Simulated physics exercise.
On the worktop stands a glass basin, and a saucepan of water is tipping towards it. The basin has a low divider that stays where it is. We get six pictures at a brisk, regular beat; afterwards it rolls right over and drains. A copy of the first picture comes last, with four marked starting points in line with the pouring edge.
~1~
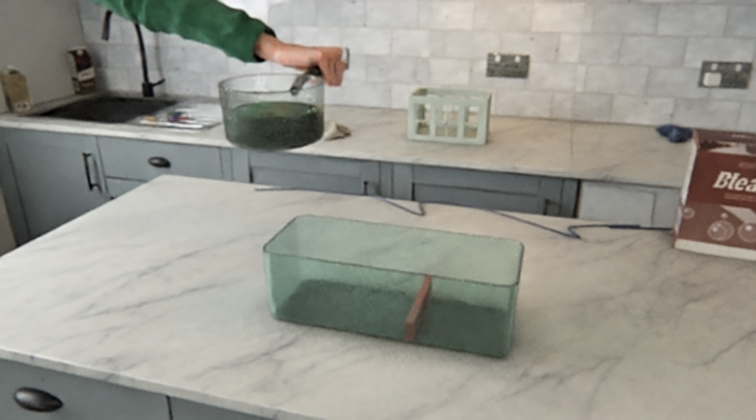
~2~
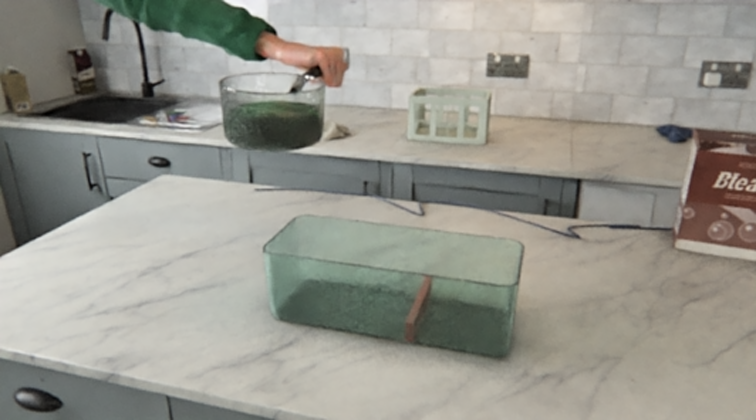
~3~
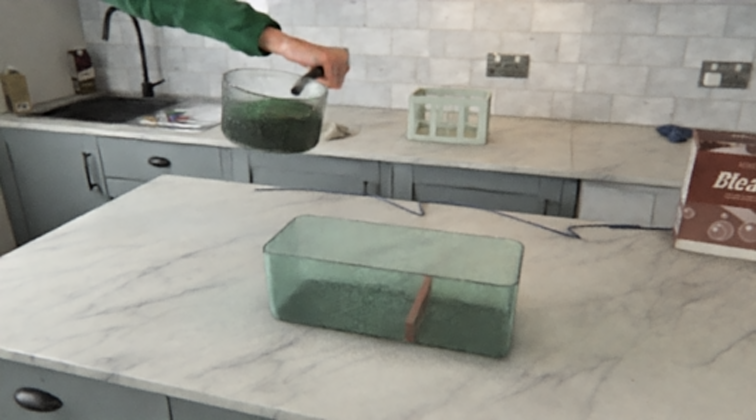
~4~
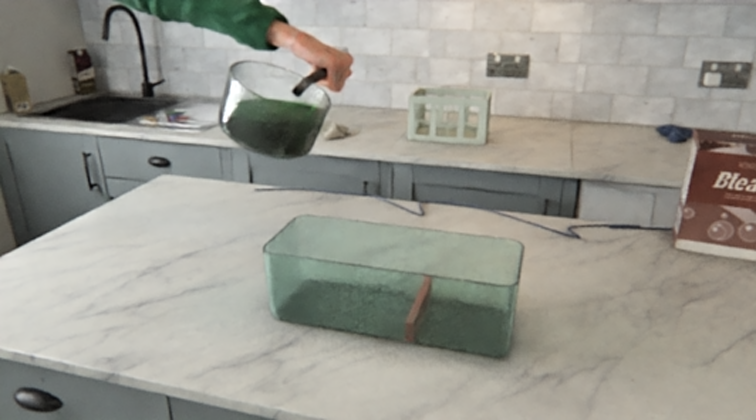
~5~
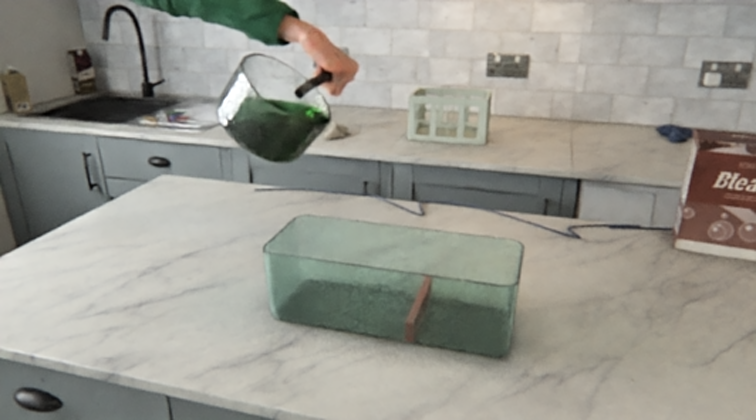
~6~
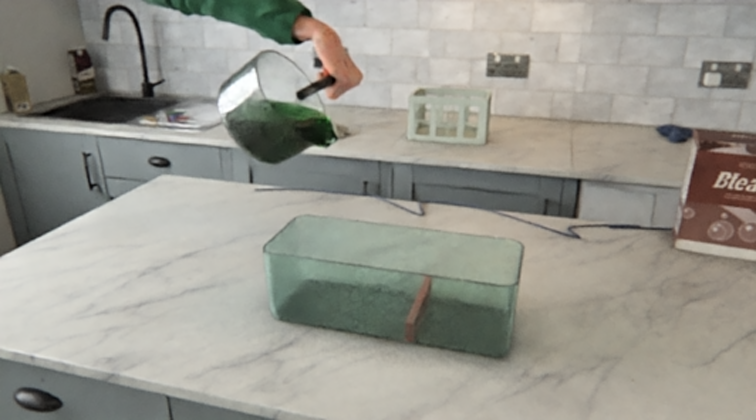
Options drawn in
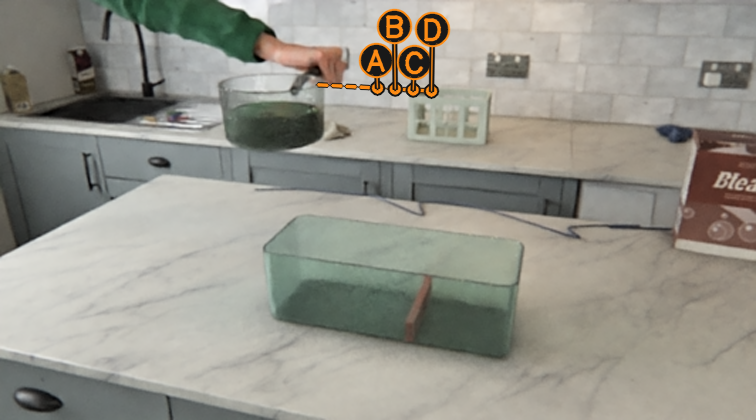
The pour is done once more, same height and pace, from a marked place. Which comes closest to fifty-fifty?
I would pick spot B.
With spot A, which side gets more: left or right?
The left side.
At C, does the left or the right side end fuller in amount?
More ends on the right.
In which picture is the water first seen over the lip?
In picture 6.
On the marked copy, A at (377, 88); B at (395, 89); C at (413, 90); D at (431, 91).
With A, about 68 % ends left of the wall and 29 % right of it; 3 % is lost outside.
With B, about 45 % ends left of the wall and 52 % right of it.
With C, about 22 % ends left of the wall and 74 % right of it; 4 % is lost outside.
With D, about 17 % ends left of the wall and 79 % right of it; 4 % is lost outside.
